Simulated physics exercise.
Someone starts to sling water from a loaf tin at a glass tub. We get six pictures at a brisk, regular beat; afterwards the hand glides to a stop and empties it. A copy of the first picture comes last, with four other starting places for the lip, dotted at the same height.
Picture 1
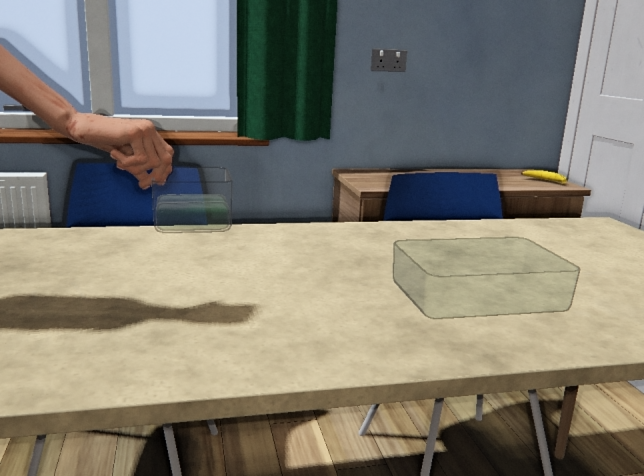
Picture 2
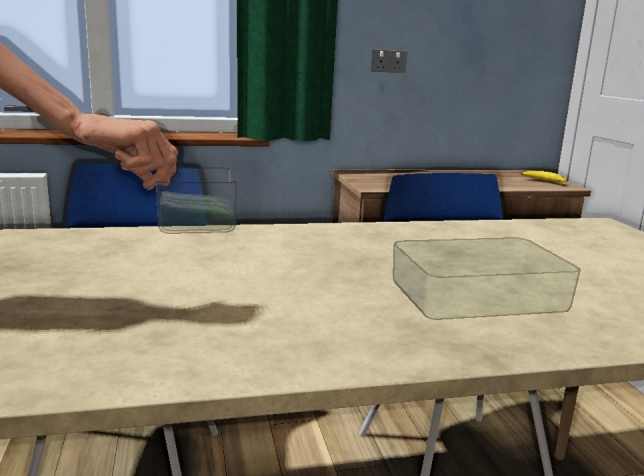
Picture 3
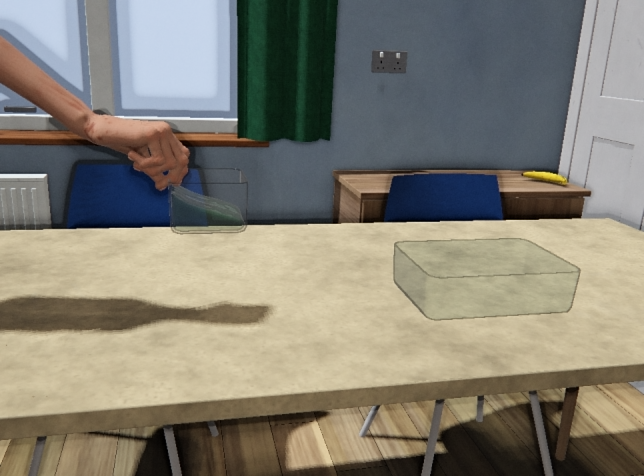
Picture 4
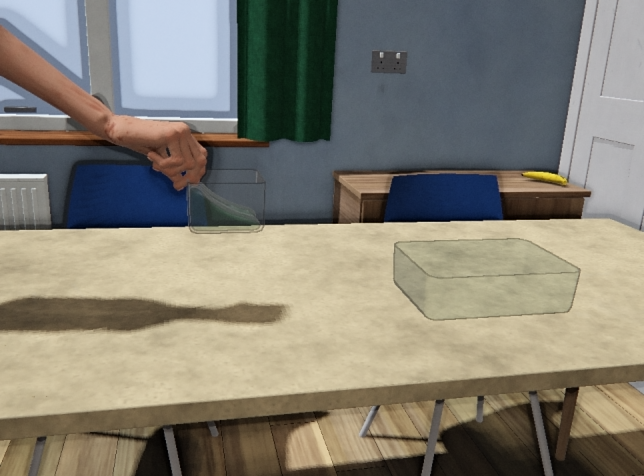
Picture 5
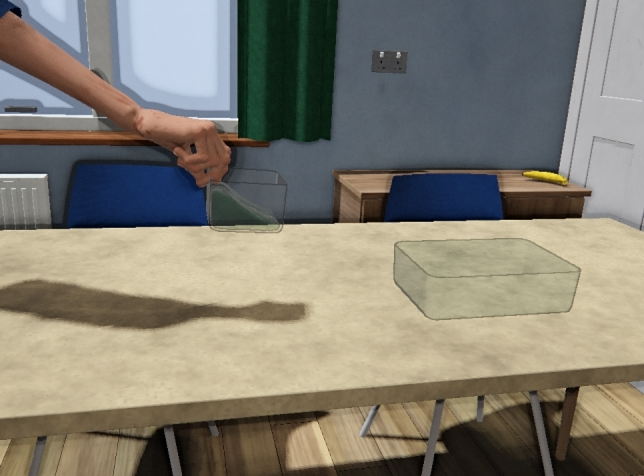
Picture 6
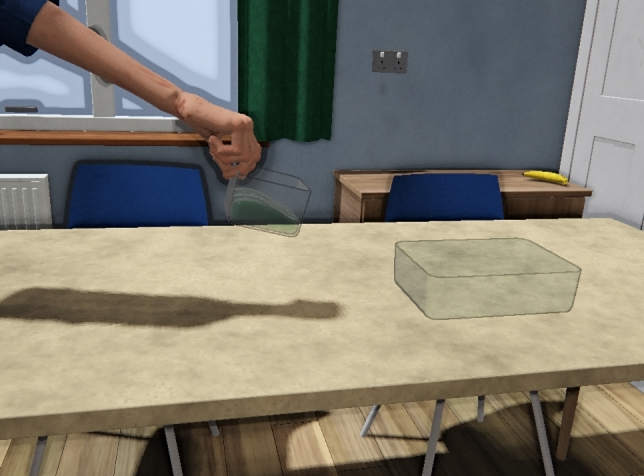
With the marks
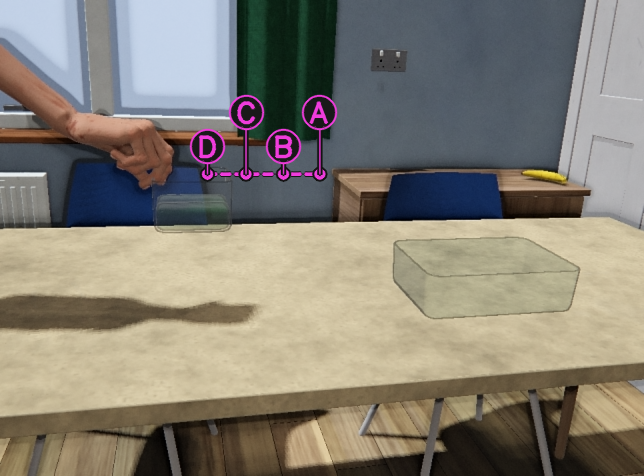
In a room with blue chairs and a green curtain, a hand holds a clear container of greenish liquid above a long table, moves it a short way right toward a glass tub, and begins to tilt it.
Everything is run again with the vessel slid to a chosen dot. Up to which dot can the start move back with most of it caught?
B will do.
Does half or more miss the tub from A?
No, not at all.
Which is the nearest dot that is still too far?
That would be C.
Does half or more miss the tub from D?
Yes, that goes wrong.
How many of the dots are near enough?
Two of the four.
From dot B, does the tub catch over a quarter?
Yes, it does.
In magenta, A at (319, 174); B at (283, 174); C at (246, 174); D at (207, 174).
With A, about 87 % lands in the tub, 6 % falls short and 6 % goes beside or beyond.
With B, about 64 % lands in the tub, 31 % falls short and 5 % goes beside or beyond.
With C, about 32 % lands in the tub, 64 % falls short and 4 % goes beside or beyond.
With D, about 5 % lands in the tub, 94 % falls short.
